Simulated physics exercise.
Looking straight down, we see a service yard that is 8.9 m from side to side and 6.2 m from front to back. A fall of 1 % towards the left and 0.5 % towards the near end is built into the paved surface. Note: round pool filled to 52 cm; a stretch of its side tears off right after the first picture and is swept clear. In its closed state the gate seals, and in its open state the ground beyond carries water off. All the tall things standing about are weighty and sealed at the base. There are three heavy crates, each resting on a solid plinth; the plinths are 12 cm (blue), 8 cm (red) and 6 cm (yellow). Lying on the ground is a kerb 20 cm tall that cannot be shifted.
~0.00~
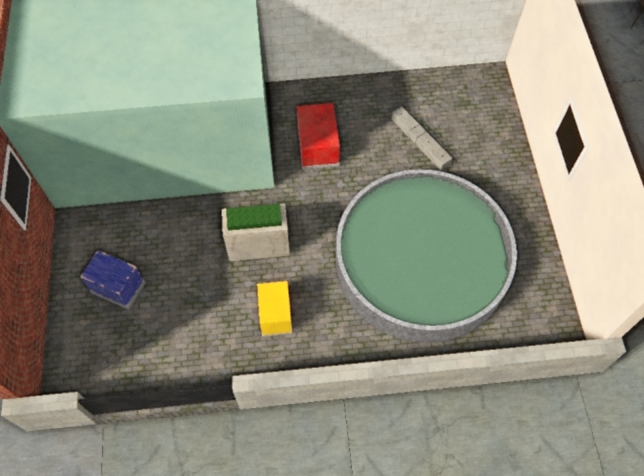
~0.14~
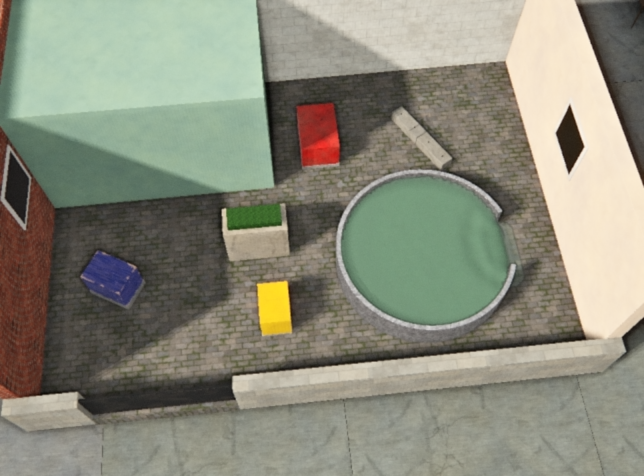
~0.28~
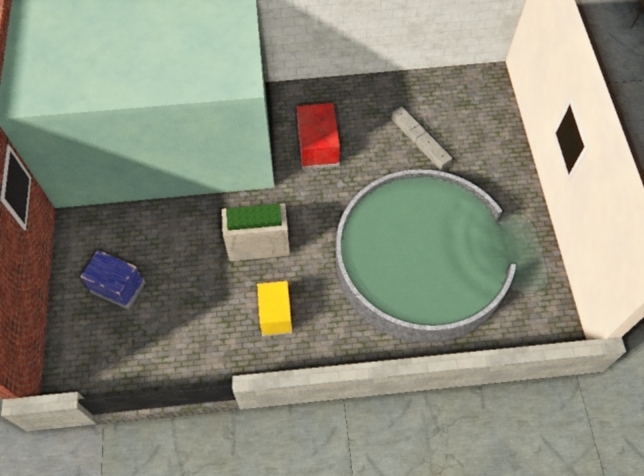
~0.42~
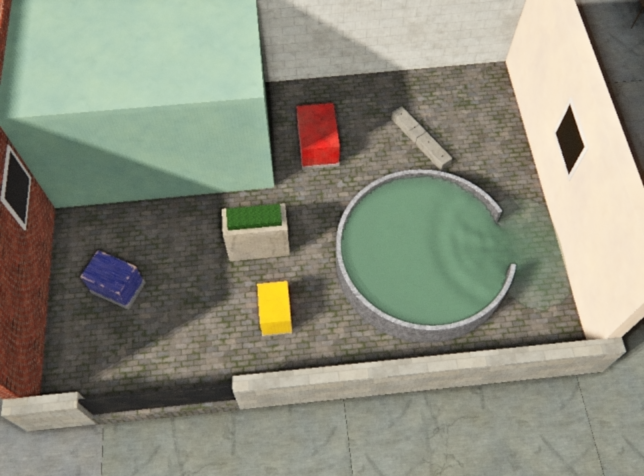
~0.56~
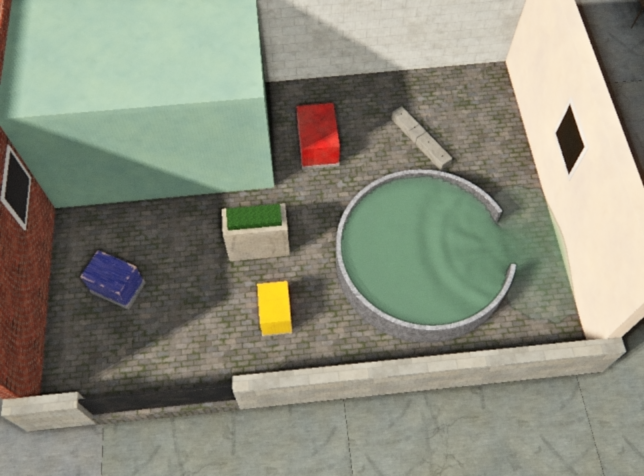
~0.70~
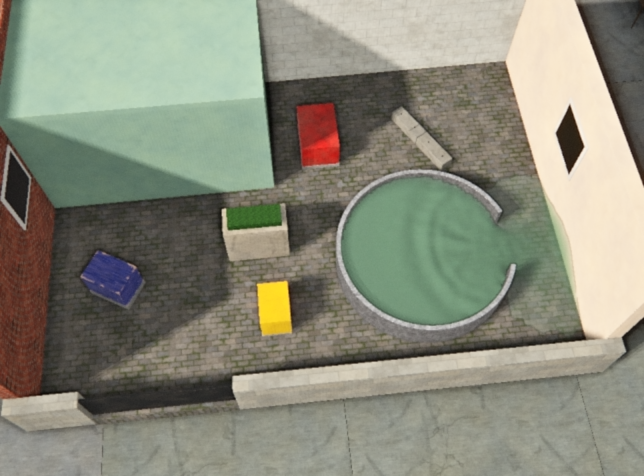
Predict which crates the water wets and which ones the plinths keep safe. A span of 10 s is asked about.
Blue crate: Safe; red crate: Wetted; yellow crate: Wetted.
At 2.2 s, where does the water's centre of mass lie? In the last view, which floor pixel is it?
Its balance point sits around (452, 257).
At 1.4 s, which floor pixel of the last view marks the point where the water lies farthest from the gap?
(522, 129).
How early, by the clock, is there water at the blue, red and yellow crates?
Arrival: Blue 5.0 s, red 4.5 s, yellow 3.2 s.
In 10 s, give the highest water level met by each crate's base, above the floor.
Peak readings (cm) - blue: 7; red: 14; yellow: 12.
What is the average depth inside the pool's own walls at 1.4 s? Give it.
I'd put the mean depth near 43 centimetres.
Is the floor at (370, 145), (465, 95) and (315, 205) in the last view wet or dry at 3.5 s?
Going through the three points: Not yet touched, then awash, then not yet touched.
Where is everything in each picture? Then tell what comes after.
Still water, 52 cm deep, in the round pool at (425, 247), in the first frame.
The front is at (516, 281), 0.6 m from the gap at (504, 249); 0.2 m2 of floor is under water; 52 cm left at the back of the round pool, in the second frame.
Water pours out at (504, 250) and has run 0.8 m, to (539, 285); deepest outside 25 cm, 52 cm at the round pool's back, in the third frame.
Water pours out at (504, 250) and has run 1.3 m, to (571, 285); deepest outside 25 cm, 52 cm at the round pool's back, in the fourth frame.
Water pours out at (504, 249) and has run 1.5 m, to (576, 305); deepest outside 32 cm, 52 cm at the round pool's back, in the fifth frame.
Water pours out at (504, 249) and has run 1.8 m, to (582, 325); deepest outside 52 cm, 52 cm at the round pool's back, in the sixth frame.
After 1.4 s water covers 10 % of the floor and is deepest (39 cm) near (558, 254); blue plinth not reached, red plinth not reached, yellow plinth not reached.
After 2.2 s water covers 25 % of the floor and is deepest (38 cm) near (558, 254); blue plinth not reached, red plinth not reached, yellow plinth not reached.
After 3.5 s water covers 40 % of the floor and is deepest (30 cm) near (576, 354); blue plinth not reached, red plinth not reached, yellow plinth reached.
After 6.0 s water covers 70 % of the floor and is deepest (25 cm) near (586, 353); blue plinth reached, red plinth reached, yellow plinth reached.
After 10.0 s water covers 95 % of the floor and is deepest (14 cm) near (554, 356); highest at the blue plinth 7 cm, highest at the red plinth 14 cm, highest at the yellow plinth 12 cm.
